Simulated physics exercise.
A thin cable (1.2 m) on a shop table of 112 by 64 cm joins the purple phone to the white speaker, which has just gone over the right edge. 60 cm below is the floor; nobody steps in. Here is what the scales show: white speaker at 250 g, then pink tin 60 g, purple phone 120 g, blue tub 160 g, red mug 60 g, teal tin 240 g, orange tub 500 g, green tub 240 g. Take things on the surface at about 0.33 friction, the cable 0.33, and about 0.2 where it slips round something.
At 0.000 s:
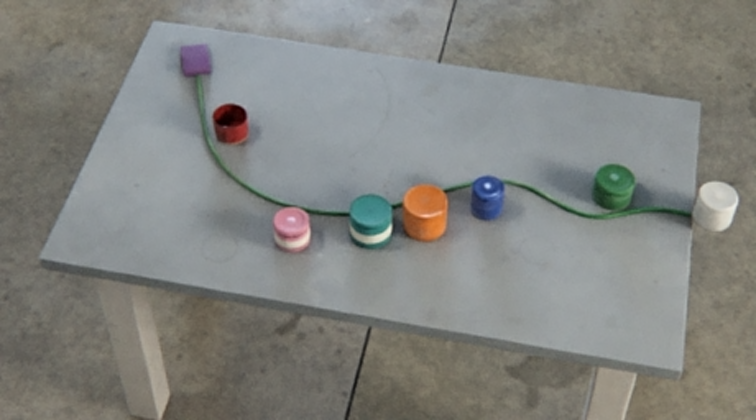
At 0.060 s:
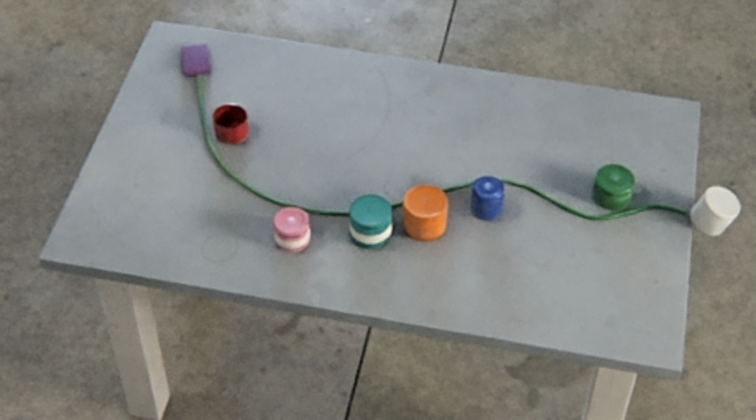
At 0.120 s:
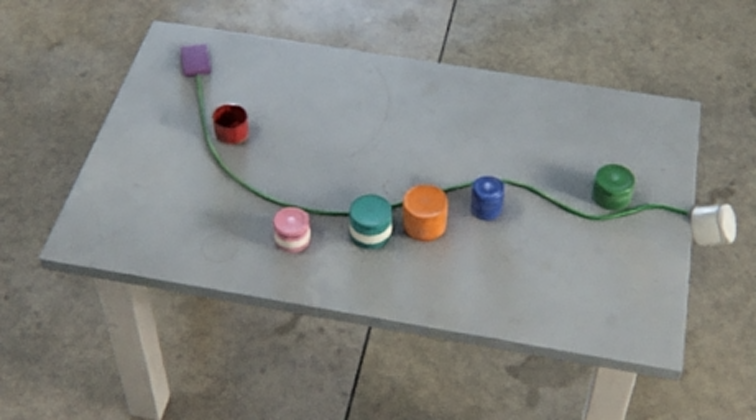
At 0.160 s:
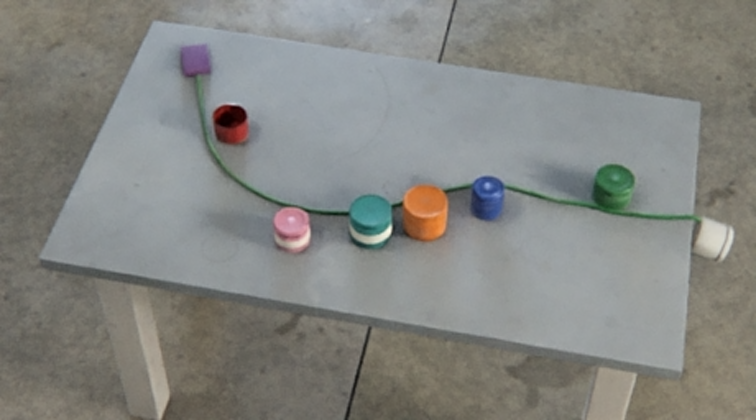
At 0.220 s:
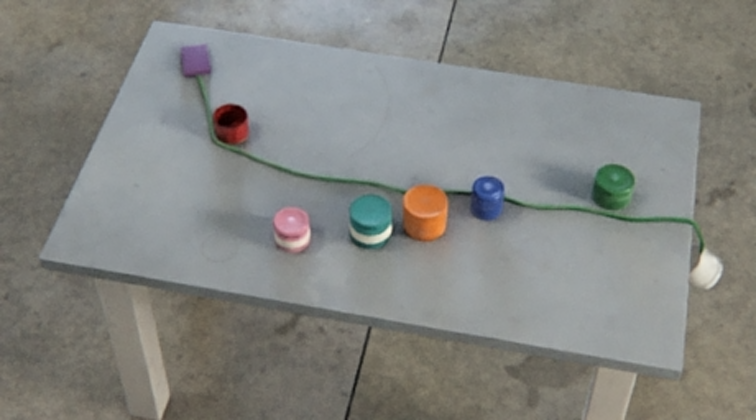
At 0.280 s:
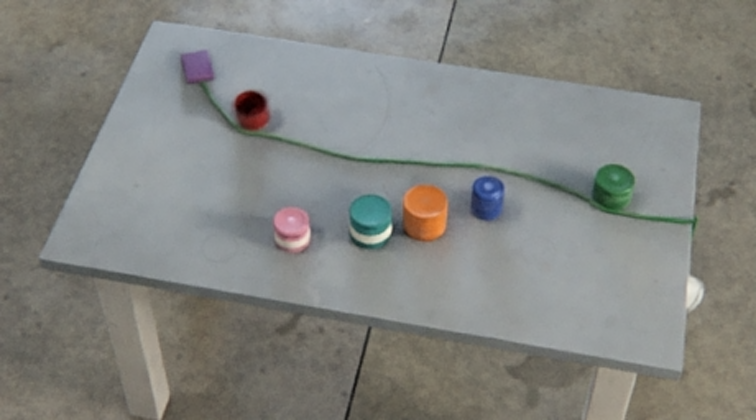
At the start, a green cable curves across a gray table from a purple block to a white cylinder at the right edge, among several colorful containers. The white cylinder tips over and drops past the edge, pulling the cable straighter, then the red mug and purple block shift slightly right.
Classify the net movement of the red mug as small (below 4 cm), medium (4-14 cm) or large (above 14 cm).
Large.
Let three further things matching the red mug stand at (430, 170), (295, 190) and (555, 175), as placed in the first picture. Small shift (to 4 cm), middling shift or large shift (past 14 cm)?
In turn, the three show only a little movement, a lot of movement and only a little movement.
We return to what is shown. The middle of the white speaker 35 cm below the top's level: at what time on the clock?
That comes at 0.44 seconds.
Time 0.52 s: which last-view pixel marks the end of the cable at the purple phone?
(300, 111), give or take.
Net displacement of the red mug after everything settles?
For the red mug, off the top.
After 0.5 s, the cable's tail end at (300, 111); red mug 37 cm off its start, purple phone 24 cm off its start, white speaker over the edge.
After 0.7 s, the cable's tail end at (402, 173); red mug over the edge, purple phone 46 cm off its start, white speaker over the edge.
After 1.0 s, the cable's tail end at (438, 195); red mug over the edge, purple phone 55 cm off its start at (427, 177), white speaker over the edge.
After 1.2 s, the cable's tail end at (439, 195); red mug over the edge, purple phone 55 cm off its start, white speaker over the edge.
After 2.4 s, the cable's tail end at (439, 195); red mug over the edge, purple phone 55 cm off its start at (427, 177), white speaker over the edge.
